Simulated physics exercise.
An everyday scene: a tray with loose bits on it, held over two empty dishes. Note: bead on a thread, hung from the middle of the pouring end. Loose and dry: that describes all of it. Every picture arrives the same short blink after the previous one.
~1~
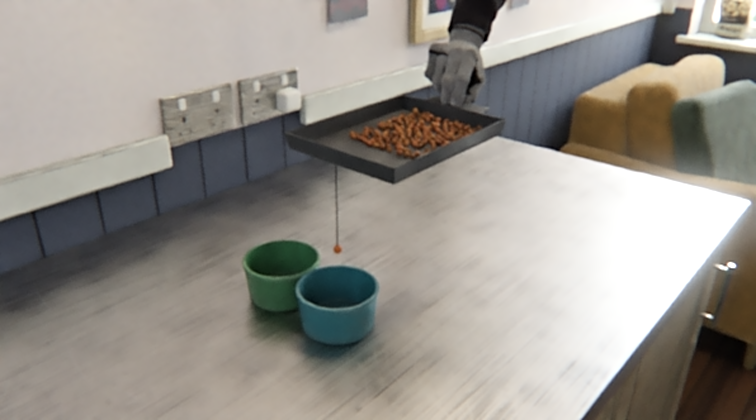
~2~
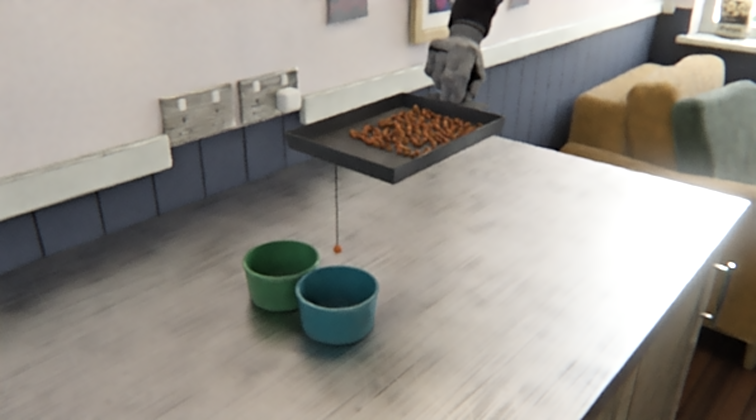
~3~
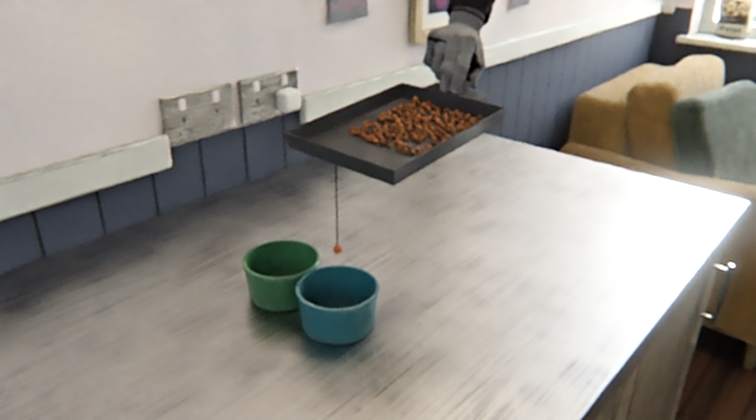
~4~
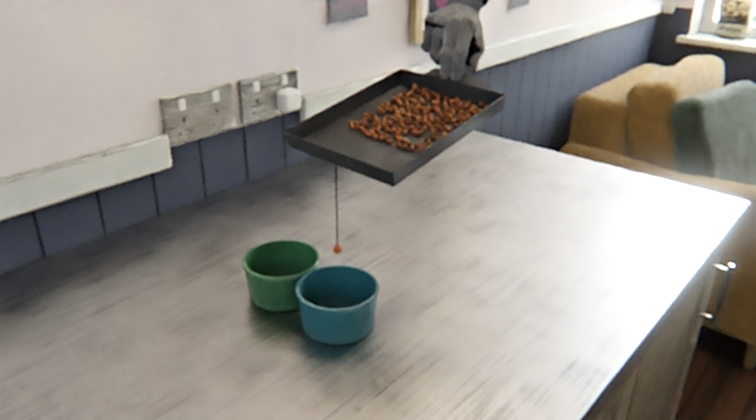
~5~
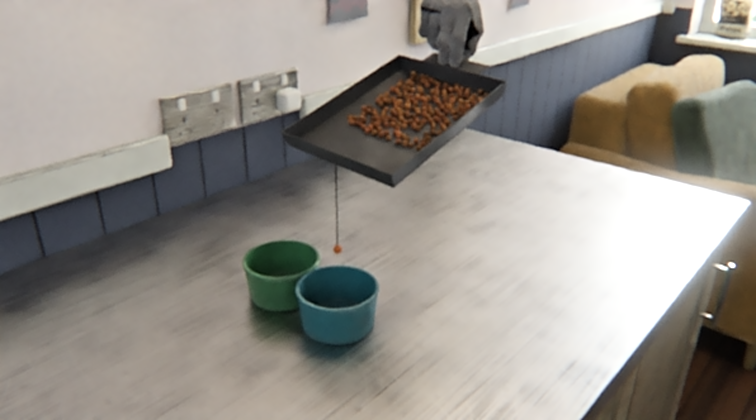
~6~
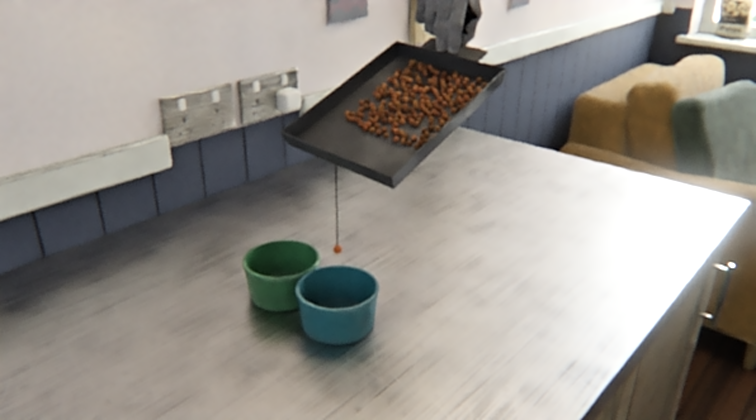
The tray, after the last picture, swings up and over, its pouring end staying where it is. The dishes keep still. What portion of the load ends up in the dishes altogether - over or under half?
The amount caught is going to be bigger than the amount missed.
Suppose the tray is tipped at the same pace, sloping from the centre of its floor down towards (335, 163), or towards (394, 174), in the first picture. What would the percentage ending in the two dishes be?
About 90 % and about 20 %.
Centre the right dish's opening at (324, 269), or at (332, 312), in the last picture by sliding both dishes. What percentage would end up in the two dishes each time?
In order, 40 % and 50 %.
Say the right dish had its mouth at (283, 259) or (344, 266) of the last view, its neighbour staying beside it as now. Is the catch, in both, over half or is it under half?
Result, first setup: A minority share; second setup: A minority share.
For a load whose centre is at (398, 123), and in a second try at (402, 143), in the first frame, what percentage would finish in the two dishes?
Some 70 and then some 70 per cent.
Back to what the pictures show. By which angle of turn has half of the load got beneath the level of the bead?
Roughly 115°.
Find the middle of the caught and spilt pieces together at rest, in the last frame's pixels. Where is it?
Around (336, 322).
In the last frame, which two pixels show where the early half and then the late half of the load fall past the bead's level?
Around (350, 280) at first; around (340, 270) after that.
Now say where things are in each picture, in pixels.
Corners of the pouring end (289, 132) and (394, 166), level; middle of the load (419, 134), cereal balls; left dish (254, 287); right dish (309, 319); bead on its thread (338, 249), in the first picture.
Corners of the pouring end (289, 132) and (394, 167), level; middle of the load (419, 133), in the second picture.
Corners of the pouring end (288, 132) and (393, 168), tipped barely, lowest at the right corner; middle of the load (419, 127), in the third picture.
Corners of the pouring end (287, 131) and (392, 170), tipped a little, lowest at the right corner; middle of the load (418, 118), in the fourth picture.
Corners of the pouring end (286, 131) and (391, 172), tipped clearly, lowest at the right corner; middle of the load (418, 110), in the fifth picture.
Corners of the pouring end (285, 131) and (391, 174), tipped clearly, lowest at the right corner; middle of the load (416, 103); left dish (254, 287); right dish (309, 319), in the sixth picture.
Just after the last frame, tray tipped steeply; the larger part on the tray; just a few outside both; about a tenth in the air.
A moment on, tray tipped past a quarter turn; roughly two thirds on the tray; about a tenth in the right dish; just a few in the left dish; about a tenth outside both; about a tenth in the air.
Further on, tray tipped past a quarter turn; roughly two thirds in the right dish; about a tenth in the left dish; roughly a quarter outside both.
When it is over, tray tipped past a quarter turn; roughly two thirds in the right dish; about a tenth in the left dish; roughly a quarter outside both.
